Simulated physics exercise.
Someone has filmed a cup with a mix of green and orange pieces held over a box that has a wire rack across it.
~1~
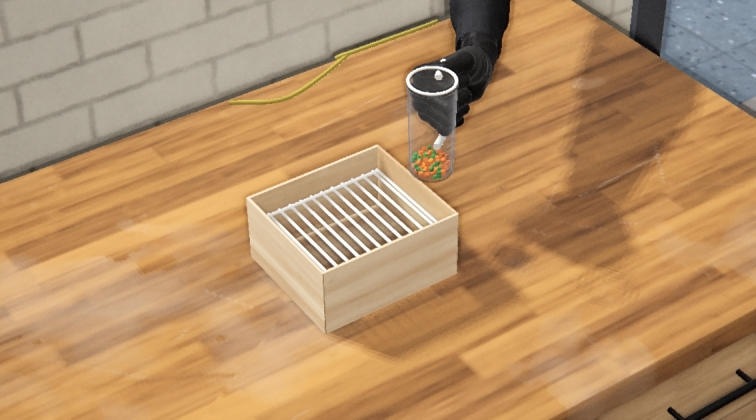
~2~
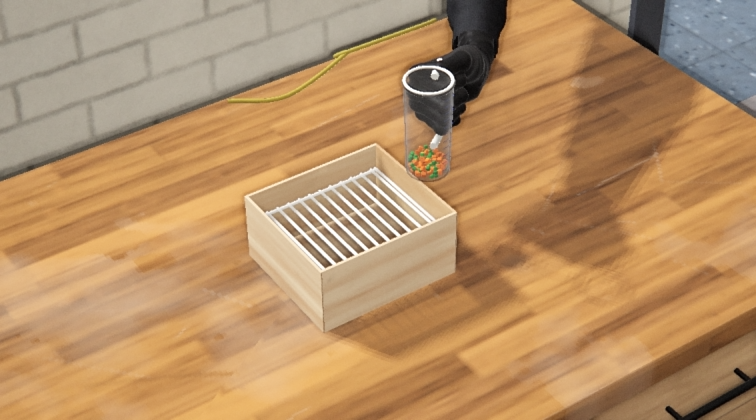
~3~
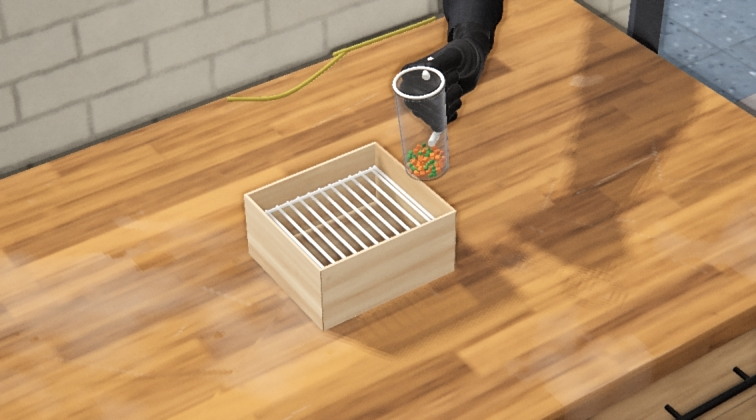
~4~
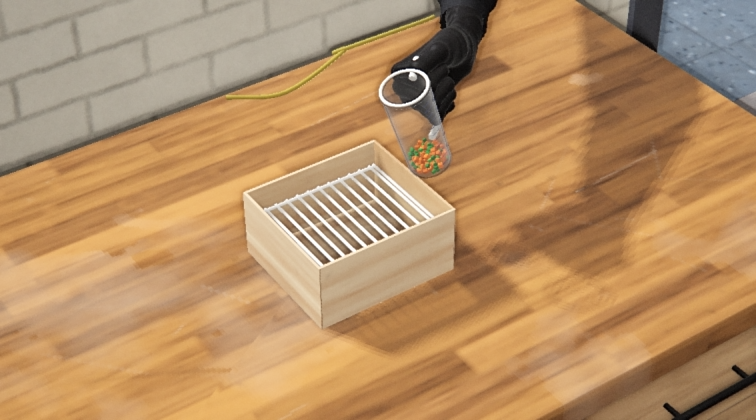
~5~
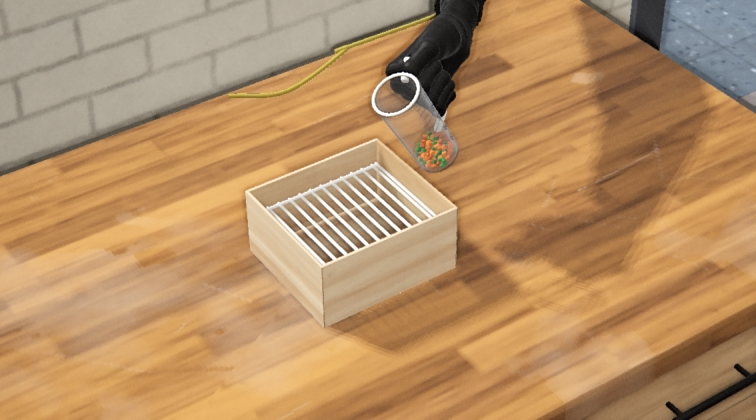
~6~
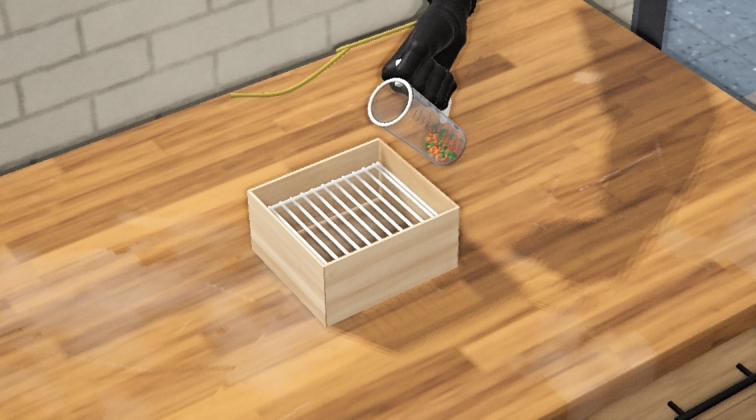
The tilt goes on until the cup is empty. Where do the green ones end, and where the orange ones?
Here the green bits drop through, and the orange bits drop through.
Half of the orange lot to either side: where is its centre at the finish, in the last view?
Near (362, 249).
Then, 0.33 s past the last view, green ones, all in the cup; orange ones, all in the cup.
Then, 0.68 s past the last view, green ones, all in the cup; orange ones, all in the cup.
Then, 1.10 s past the last view, green ones, about half in the cup, about a third on or over the wires, a small part under the rack; orange ones, about a third in the cup, about half on or over the wires, a small part under the rack.
Finally, green ones, all under the rack; orange ones, all under the rack.
